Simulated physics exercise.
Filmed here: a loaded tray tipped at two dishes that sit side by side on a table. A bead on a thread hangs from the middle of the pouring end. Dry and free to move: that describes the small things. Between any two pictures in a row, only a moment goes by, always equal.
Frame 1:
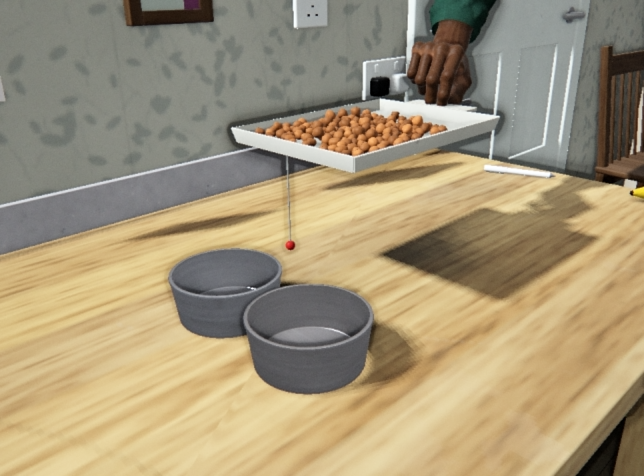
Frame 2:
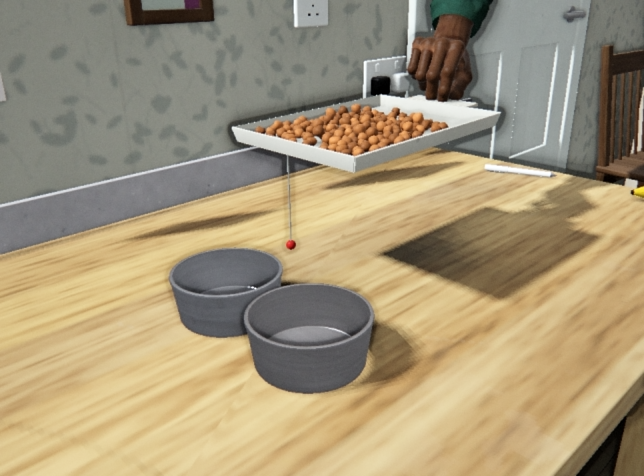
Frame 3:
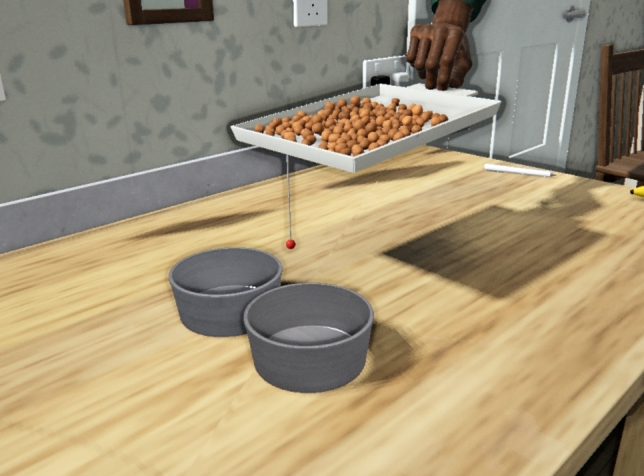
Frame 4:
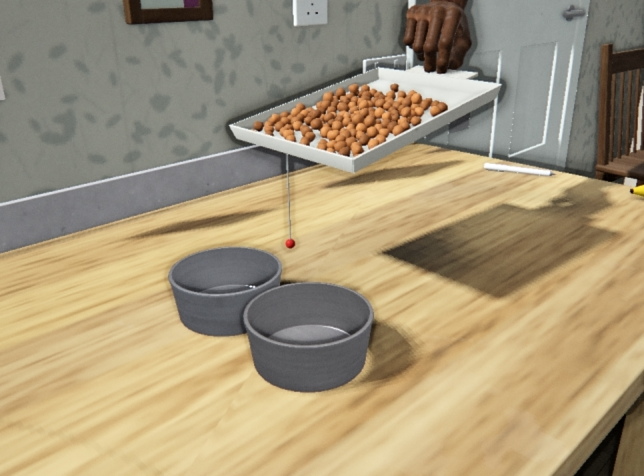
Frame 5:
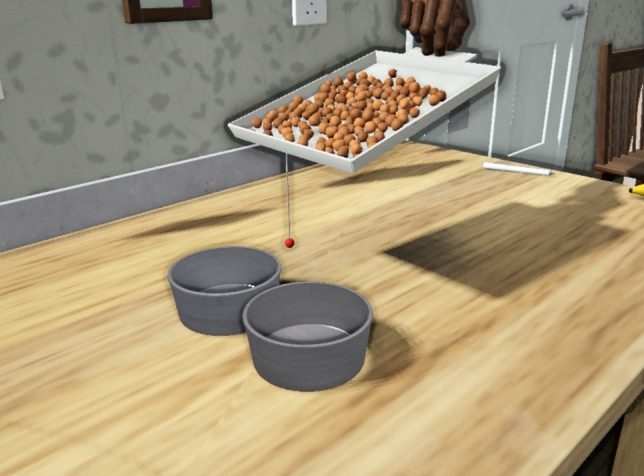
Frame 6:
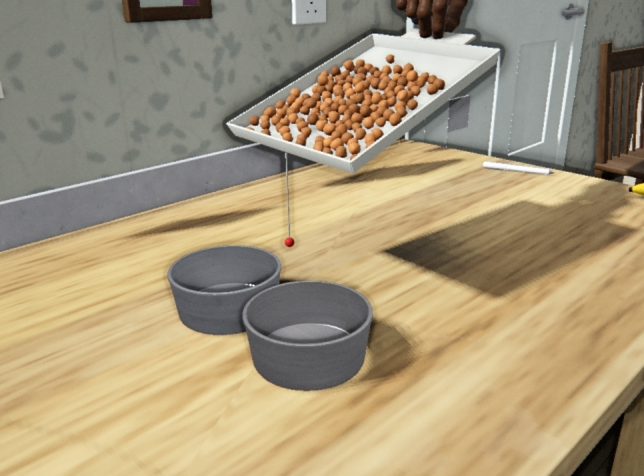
At the start, a dark-skinned hand in a green sleeve holds a white tray of hazelnuts level above a wooden table with two grey dishes and a hanging red bead. The hand then raises the far end, steadily steepening the tray toward its near edge, while the nuts spread slightly and the dishes stay still.
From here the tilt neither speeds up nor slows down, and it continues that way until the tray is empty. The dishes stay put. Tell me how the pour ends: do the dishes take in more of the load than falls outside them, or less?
Basically it's a mostly caught load, that one.
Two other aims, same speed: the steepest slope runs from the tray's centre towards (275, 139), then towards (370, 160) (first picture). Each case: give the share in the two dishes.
The first try gives close to 30 percent; the next gives 20 percent.
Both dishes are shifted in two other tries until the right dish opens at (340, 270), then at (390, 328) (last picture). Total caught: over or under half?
In the first position shy of half, in the second past half.
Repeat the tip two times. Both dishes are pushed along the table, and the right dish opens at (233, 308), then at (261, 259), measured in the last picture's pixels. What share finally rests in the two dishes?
Roughly 20 per cent, and 30 per cent.
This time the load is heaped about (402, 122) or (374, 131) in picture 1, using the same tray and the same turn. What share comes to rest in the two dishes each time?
It would be about 80 per cent for the first and about 80 per cent for the second.
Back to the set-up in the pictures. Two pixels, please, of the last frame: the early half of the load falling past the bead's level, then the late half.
First roughly (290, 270), then roughly (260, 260).
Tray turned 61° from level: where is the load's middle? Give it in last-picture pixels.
Close to (310, 97).
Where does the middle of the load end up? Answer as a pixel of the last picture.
(274, 325).
Just after the last frame, tray tipped steeply; almost all on the tray; just a few in the right dish; just a few in the left dish; just a few in the air.
A moment on, tray tipped right over; almost all on the tray; just a few in the right dish; just a few in the left dish; just a few outside both; just a few in the air.
Further on, tray tipped past a quarter turn; roughly a third in the right dish; roughly a third in the left dish; roughly a quarter outside both; just a few in the air.
When it is over, tray tipped past a quarter turn; roughly a third in the right dish; roughly a third in the left dish; roughly a quarter outside both; just a few in the air.
